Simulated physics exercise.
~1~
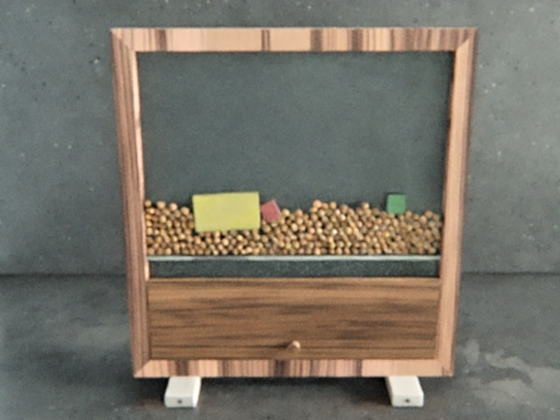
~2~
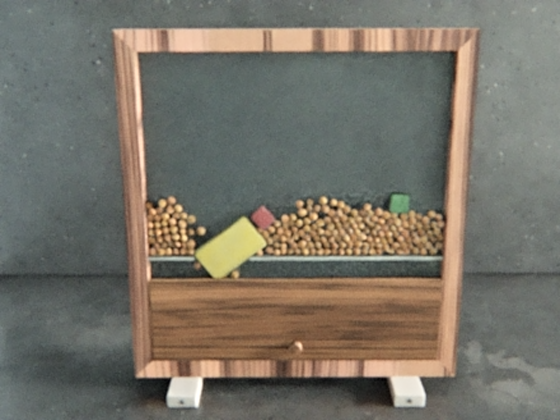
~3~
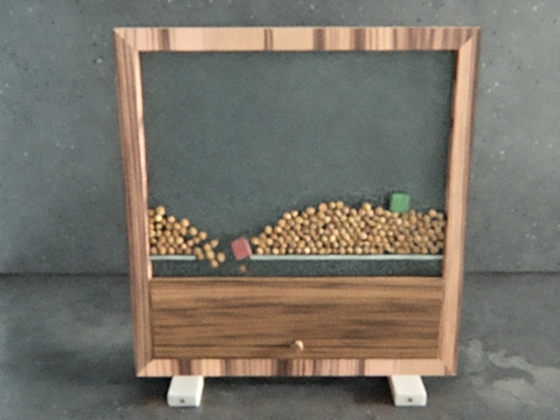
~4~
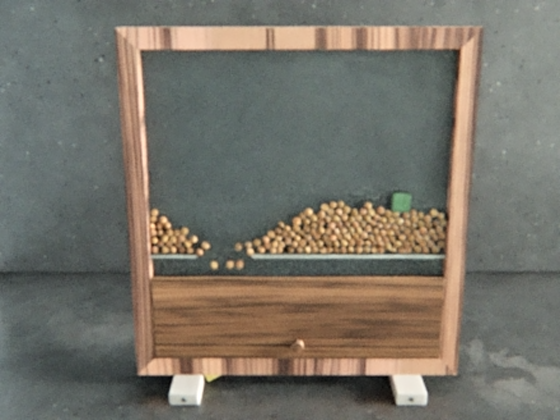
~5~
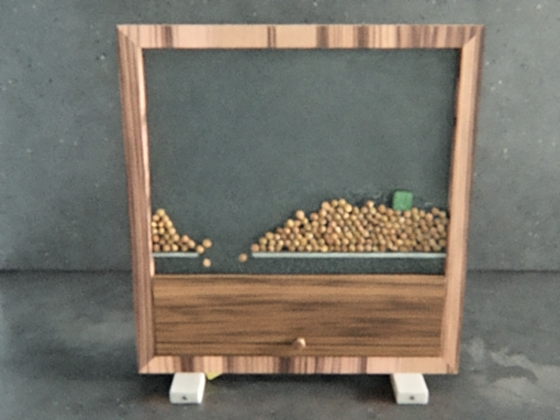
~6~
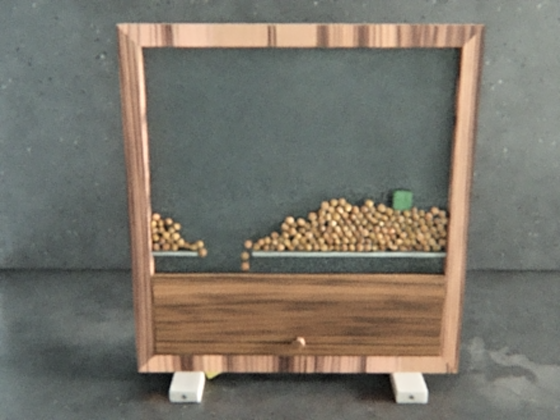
A wood-framed case with a clear front held a layer of small beads and three blocks until a gap opened at left; the yellow block tipped and dropped through, the red followed with some beads, and the green stayed atop the right-hand pile.
